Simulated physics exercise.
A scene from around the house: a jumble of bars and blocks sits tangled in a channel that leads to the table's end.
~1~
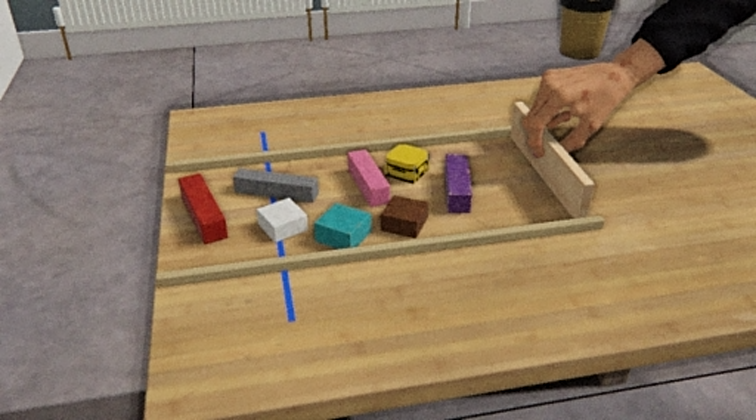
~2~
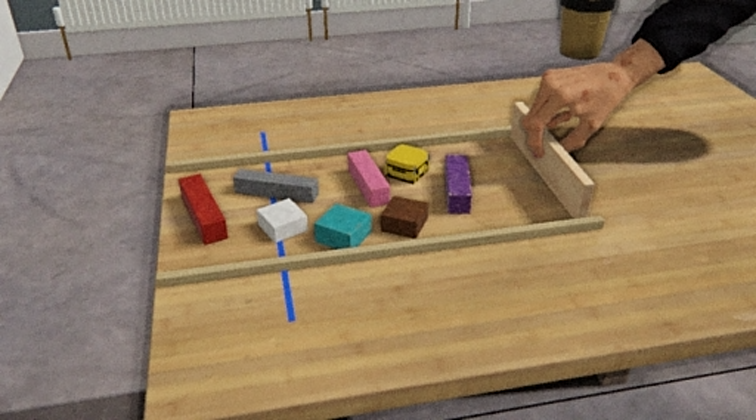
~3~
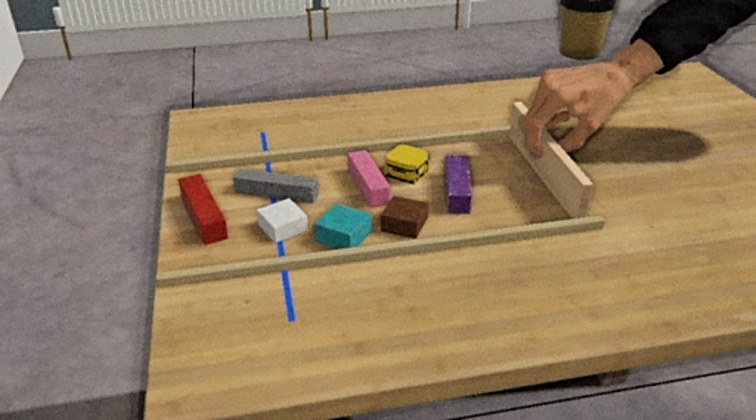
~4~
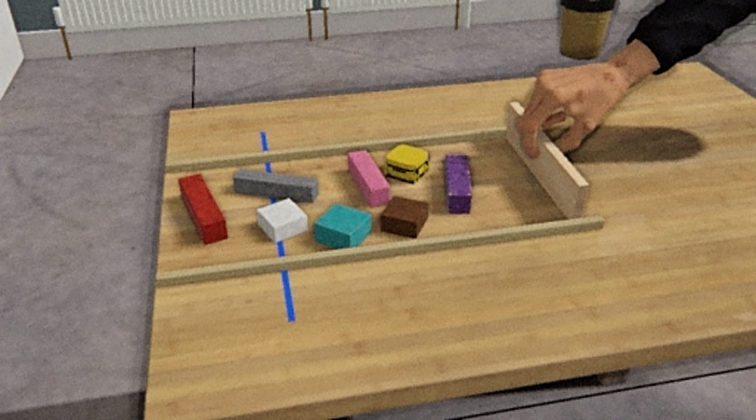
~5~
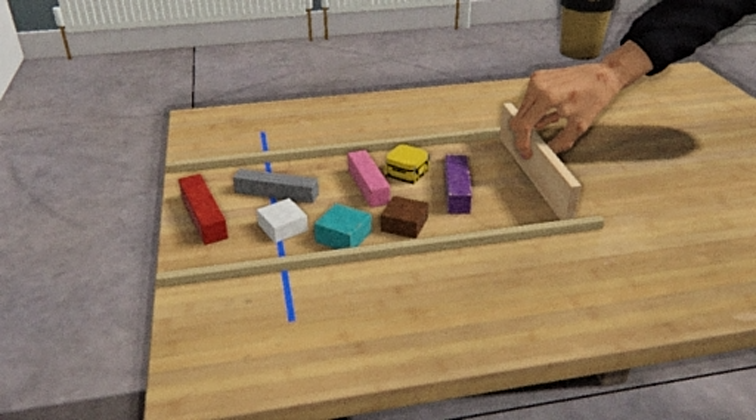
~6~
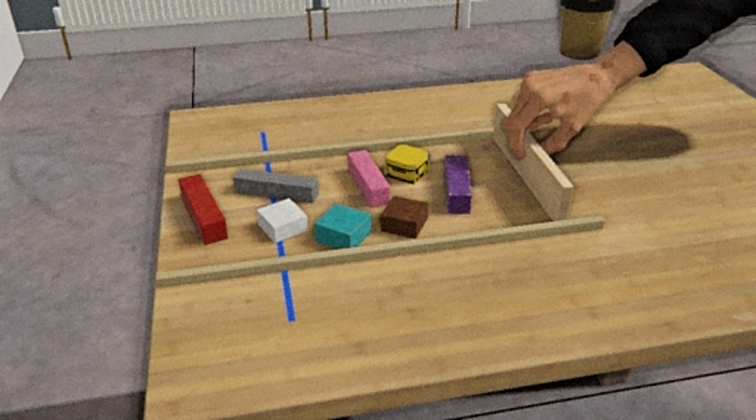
A hand holds a wooden board still, then slides it slightly left toward the unmoving coloured blocks.
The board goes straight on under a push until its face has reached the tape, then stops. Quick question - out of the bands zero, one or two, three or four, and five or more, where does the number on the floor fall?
The band is zero.
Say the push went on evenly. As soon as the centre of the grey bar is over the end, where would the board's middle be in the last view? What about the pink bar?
Estimated middle: (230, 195), and (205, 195) for the other.
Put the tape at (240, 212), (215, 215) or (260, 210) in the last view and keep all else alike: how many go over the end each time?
Try 1: 1; try 2: 4; try 3: 0.
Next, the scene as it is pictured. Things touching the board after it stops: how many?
Count recorded: 3.
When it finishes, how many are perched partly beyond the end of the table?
Expected count: 0.
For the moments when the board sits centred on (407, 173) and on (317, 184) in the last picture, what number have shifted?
At the one place 5, at the other 7.
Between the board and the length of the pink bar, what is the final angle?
The angle is some 15°.
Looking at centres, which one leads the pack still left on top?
The red bar is the one you want.
A little later, none off yet; red bar at rest near (202, 208); grey bar at rest near (276, 186); white block at rest near (282, 220).
When it is over, the number that fall off is zero.
